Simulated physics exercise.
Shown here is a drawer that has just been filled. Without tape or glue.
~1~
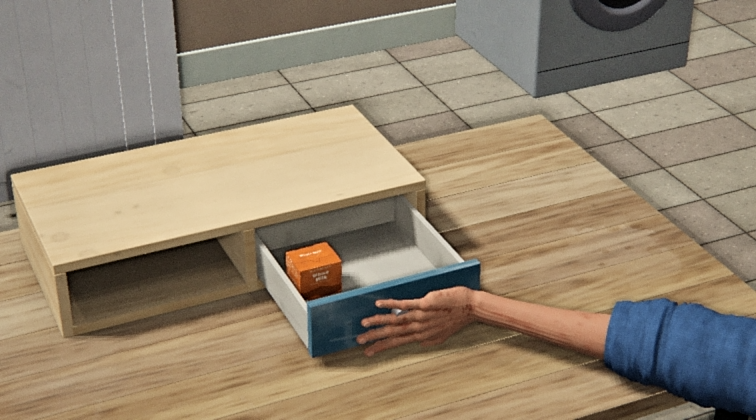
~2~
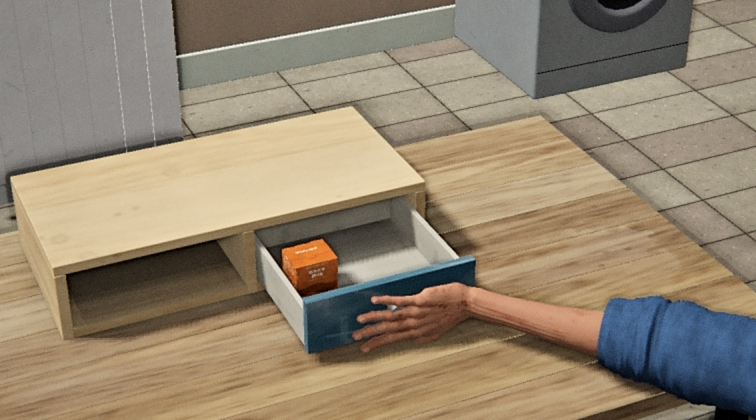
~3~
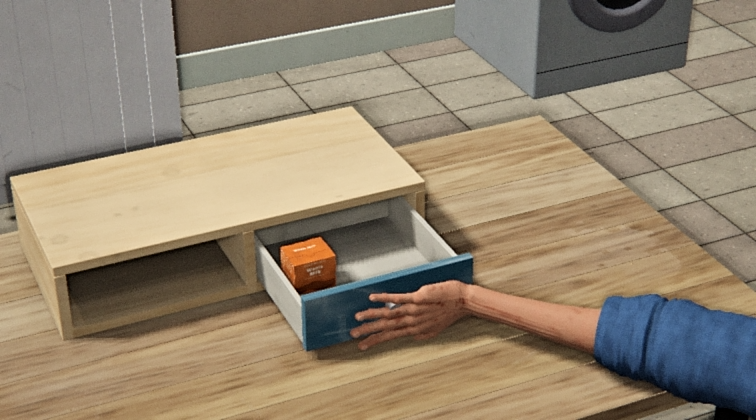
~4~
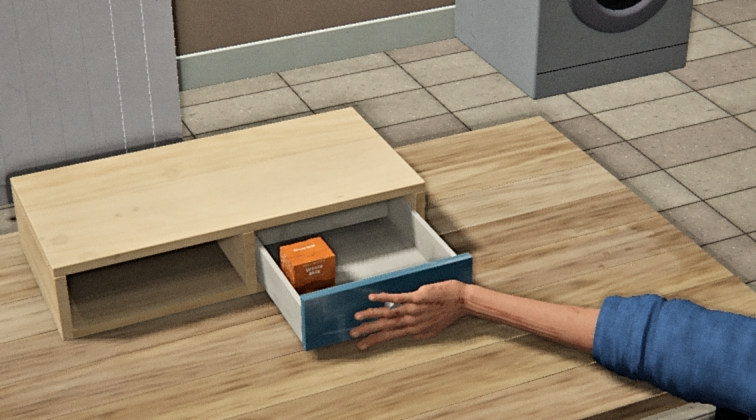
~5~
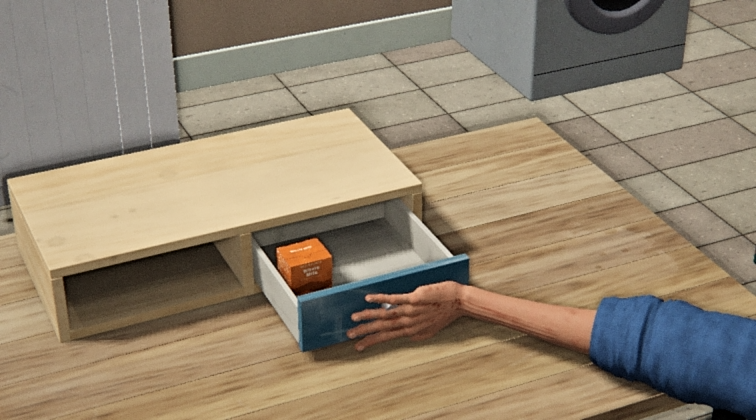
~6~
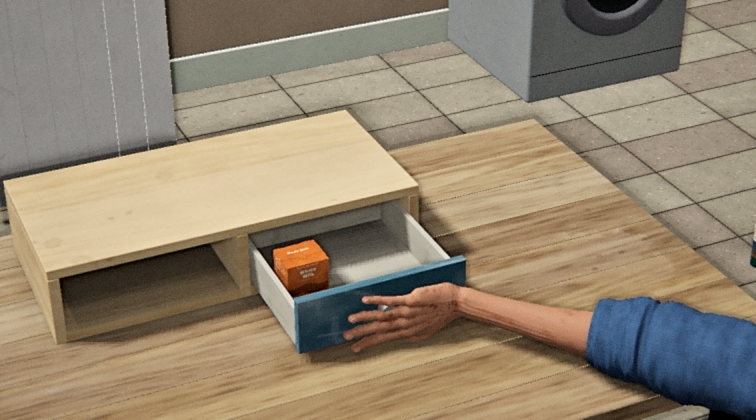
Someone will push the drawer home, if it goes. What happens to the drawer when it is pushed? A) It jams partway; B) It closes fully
(B) It closes fully.
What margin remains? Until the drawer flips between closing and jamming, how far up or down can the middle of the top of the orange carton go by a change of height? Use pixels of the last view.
Up, by 32 pixels.
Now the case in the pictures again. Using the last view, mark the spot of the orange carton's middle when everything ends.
Its middle settles near (255, 209) in the last picture.
Then, 0.44 s later than the last frame, drawer about half in.
When it is over, the drawer shuts flush.
